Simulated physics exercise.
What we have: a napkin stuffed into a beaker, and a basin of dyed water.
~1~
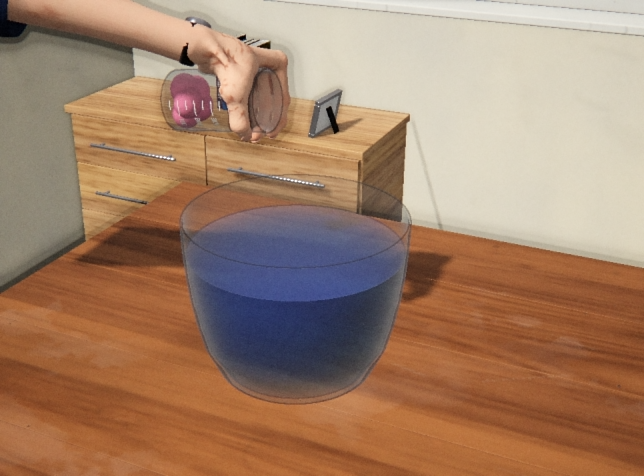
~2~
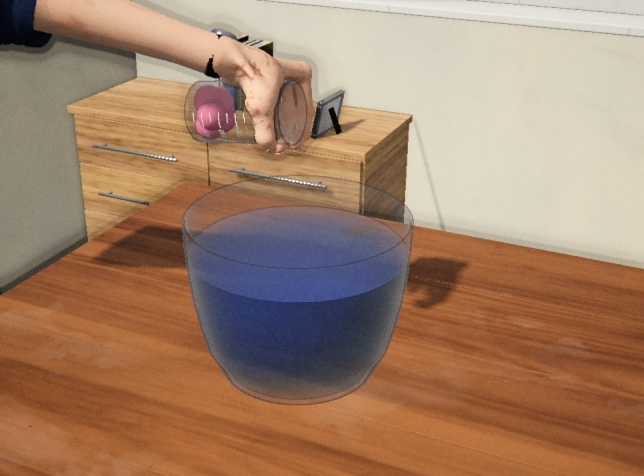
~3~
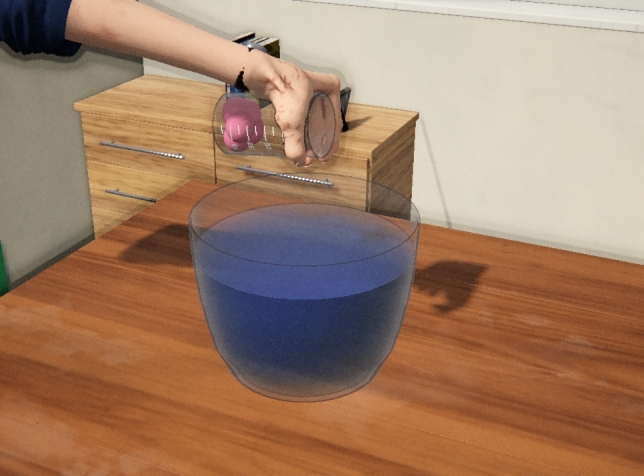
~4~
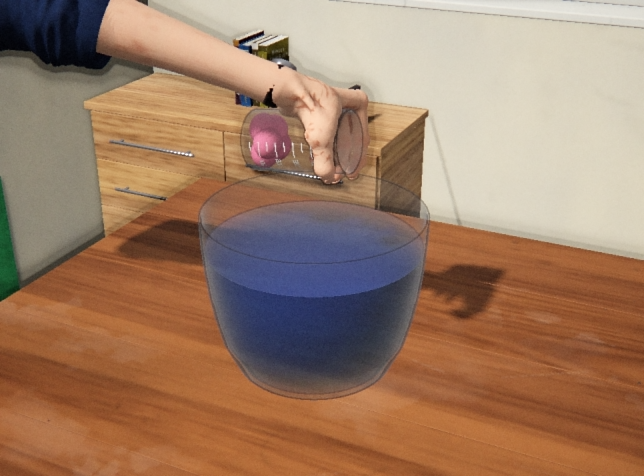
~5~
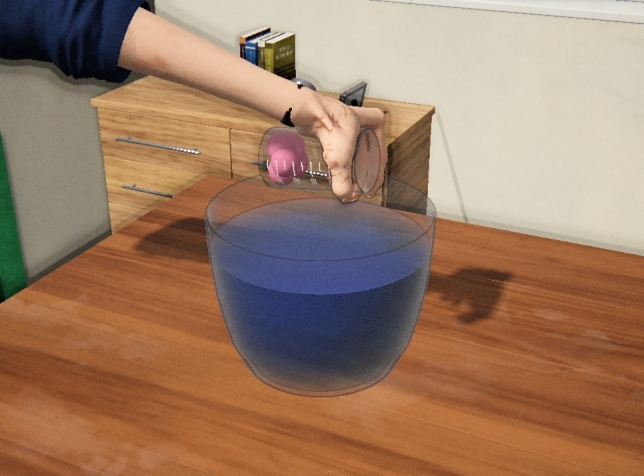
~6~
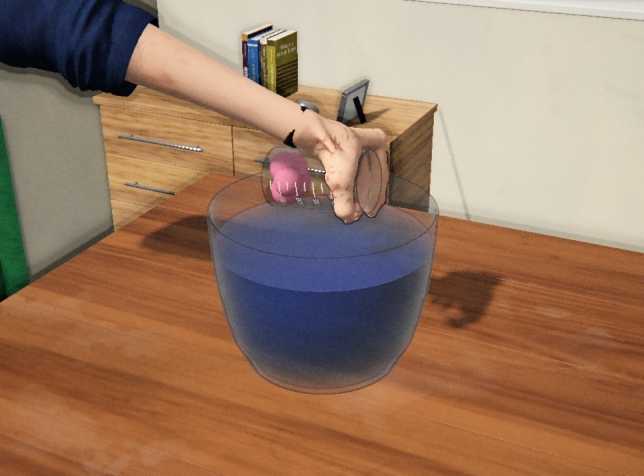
Above a basin of blue water, a hand lowers a sideways beaker holding a pink napkin.
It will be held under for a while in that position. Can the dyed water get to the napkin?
It ends up wet.
Soon after, the beaker enters the dyed water.
Later, dyed water pours in as the air escapes.
In the end, the beaker is under, flooded, and the napkin is wet.
